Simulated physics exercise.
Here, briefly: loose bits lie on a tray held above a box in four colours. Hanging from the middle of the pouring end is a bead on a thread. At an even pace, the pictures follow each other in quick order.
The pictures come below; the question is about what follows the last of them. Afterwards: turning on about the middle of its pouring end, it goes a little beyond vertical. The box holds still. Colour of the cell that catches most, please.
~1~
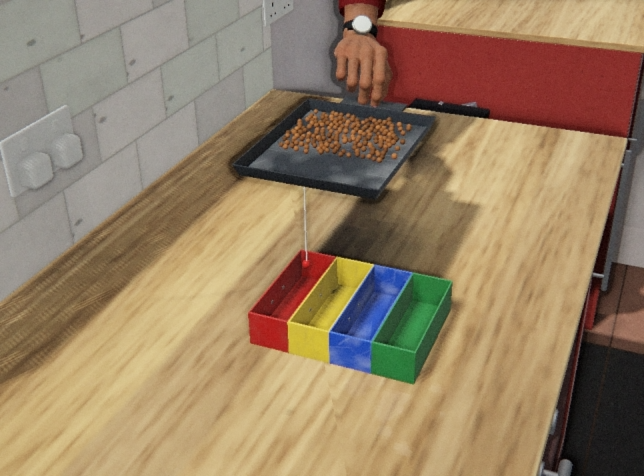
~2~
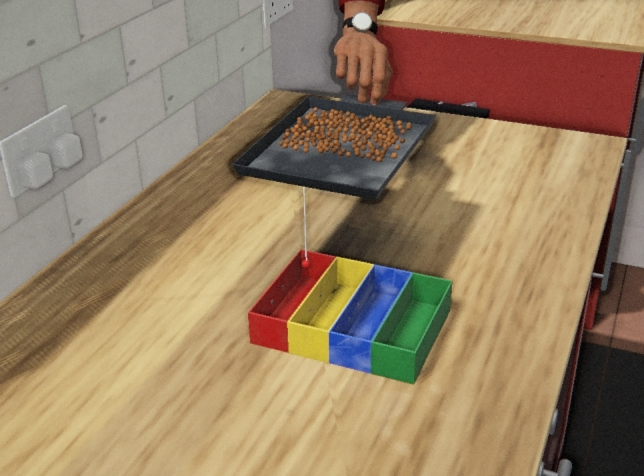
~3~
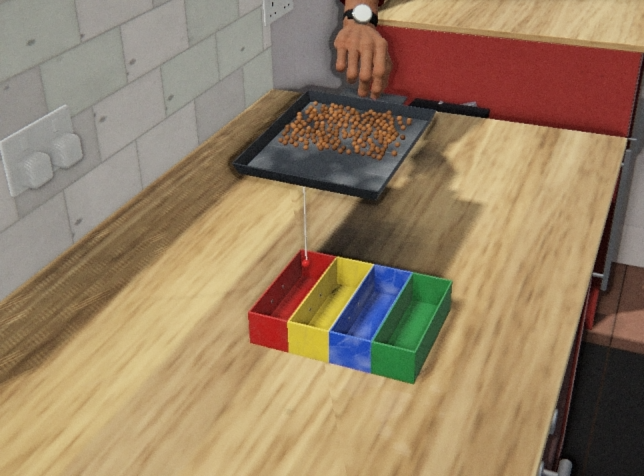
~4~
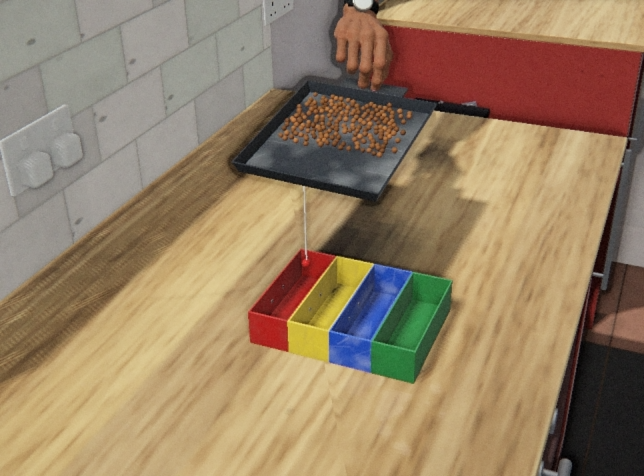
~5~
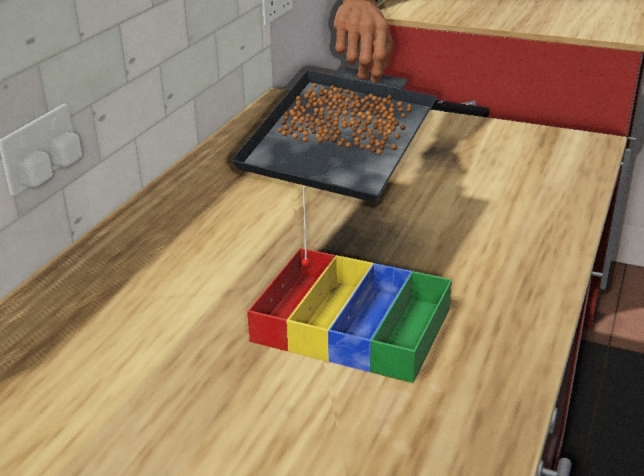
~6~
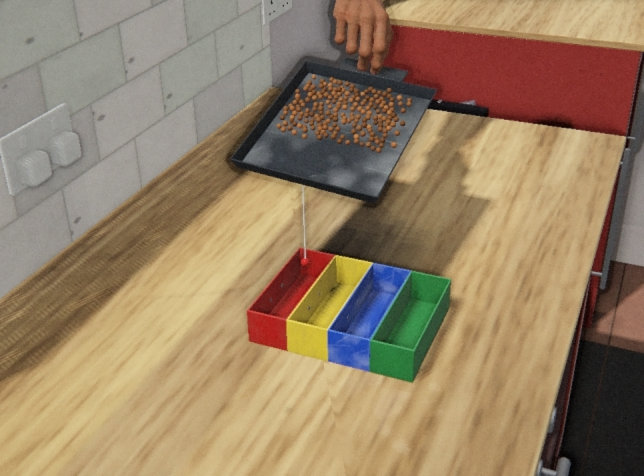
The colour is blue.
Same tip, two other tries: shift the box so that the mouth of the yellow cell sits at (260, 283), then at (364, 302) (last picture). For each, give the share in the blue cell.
It comes to roughly 0 per cent in one try and roughly 0 per cent in the next.
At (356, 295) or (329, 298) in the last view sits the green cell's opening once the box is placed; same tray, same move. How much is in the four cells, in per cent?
The first yields 90 per cent and the second 40 per cent.
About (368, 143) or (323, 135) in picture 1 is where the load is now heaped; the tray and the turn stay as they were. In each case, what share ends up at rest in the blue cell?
Shares in turn: 70 % and 60 %.
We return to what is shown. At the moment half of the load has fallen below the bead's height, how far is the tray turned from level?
Roughly 85 degrees at that moment.
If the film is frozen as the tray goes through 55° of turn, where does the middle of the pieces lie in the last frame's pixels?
I'd put the middle close to (352, 193).
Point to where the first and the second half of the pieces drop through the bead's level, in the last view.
At (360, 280) for the first part, then at (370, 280) for the others.
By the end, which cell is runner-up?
The one in second place is yellow.
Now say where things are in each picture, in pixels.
In the first frame, corners of the pouring end near (239, 163) and (376, 187), level; middle of the load near (337, 133), cereal balls; bead on its thread near (307, 264); red cell near (269, 329); yellow cell near (309, 339); blue cell near (350, 349); green cell near (393, 360).
In the second frame, corners of the pouring end near (238, 163) and (376, 188), level; middle of the load near (337, 132).
In the third frame, corners of the pouring end near (238, 162) and (376, 189), tipped barely, lowest at the right corner; middle of the load near (337, 128).
In the fourth frame, corners of the pouring end near (238, 160) and (376, 190), tipped a little, lowest at the right corner; middle of the load near (337, 122).
In the fifth frame, corners of the pouring end near (237, 159) and (375, 192), tipped a little, lowest at the right corner; middle of the load near (336, 116).
In the sixth frame, corners of the pouring end near (237, 157) and (375, 193), tipped a little, lowest at the right corner; middle of the load near (336, 110); red cell near (268, 327); yellow cell near (308, 337); blue cell near (349, 348); green cell near (392, 358).
Shortly afterwards, tray tipped steeply; the bulk on the tray; a little in the blue cell; a little in the yellow cell; only a few in the green cell; only a few in the red cell; a little falling or outside the box.
Next, tray tipped right over; a little on the tray; near half in the blue cell; near a quarter in the yellow cell; only a few in the green cell; only a few in the red cell; a little falling or outside the box.
Some moments later, tray tipped past a quarter turn; near two thirds in the blue cell; near a quarter in the yellow cell; only a few in the green cell; only a few in the red cell.
In the end, tray tipped past a quarter turn; near two thirds in the blue cell; near a quarter in the yellow cell; only a few in the green cell; only a few in the red cell.
